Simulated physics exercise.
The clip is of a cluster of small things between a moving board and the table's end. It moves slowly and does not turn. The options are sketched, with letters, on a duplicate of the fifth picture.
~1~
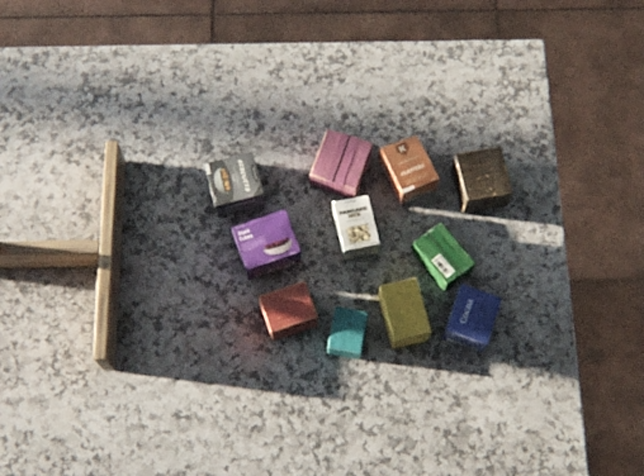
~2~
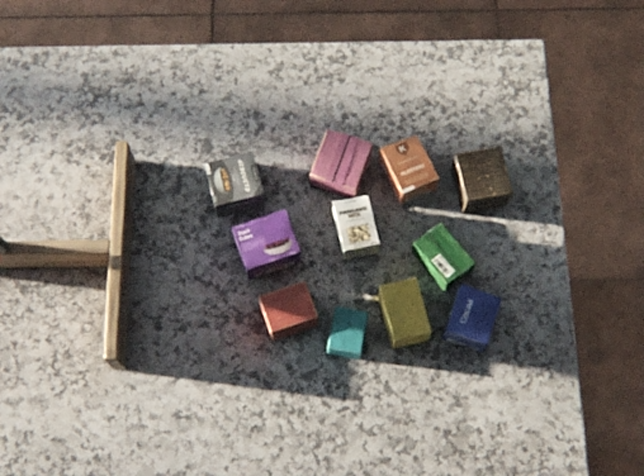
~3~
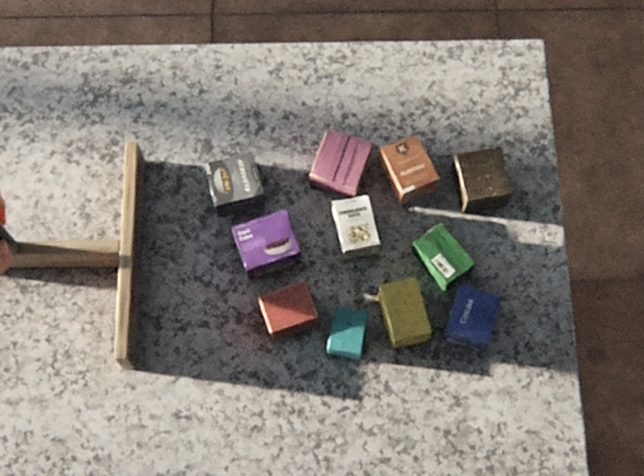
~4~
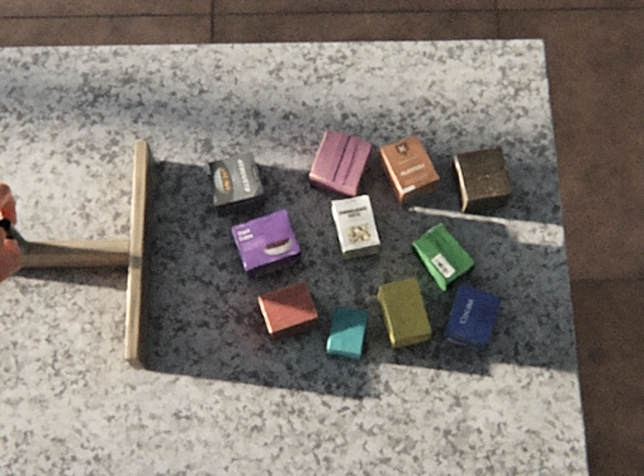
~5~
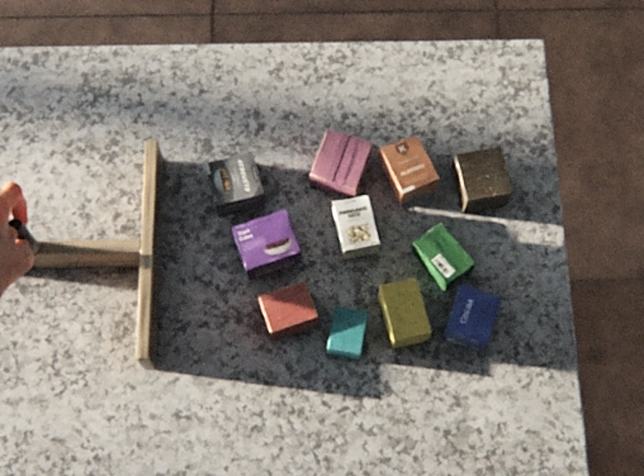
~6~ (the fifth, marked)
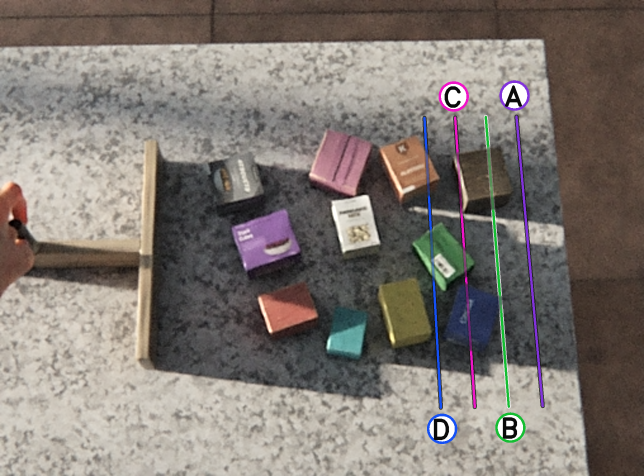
The footage shows a hand coming into view at the left, holding the handle of a wooden board that slides slowly rightward across a speckled tabletop toward a cluster of small colourful boxes and blocks, which stay still.
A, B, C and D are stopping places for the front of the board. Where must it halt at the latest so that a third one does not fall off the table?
Up to line D.
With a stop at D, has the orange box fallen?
No.
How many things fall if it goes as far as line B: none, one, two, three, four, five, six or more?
In all, six or more.
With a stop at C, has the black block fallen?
Yes.
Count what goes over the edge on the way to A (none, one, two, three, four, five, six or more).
In all, six or more.
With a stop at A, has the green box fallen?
By then, yes.
On the marked copy, A at (529, 254); B at (497, 255); C at (465, 255); D at (432, 256).
Taking D. A third of the way, board (249, 244); grey box (283, 190); purple packet (289, 251).
Two thirds of the way, board (353, 242); black block (525, 182); blue packet (506, 319).
When it is over, board (431, 241); black block over the edge; blue packet over the edge; two fallen.
As for the rest, A drops eight; B drops seven; C drops four.
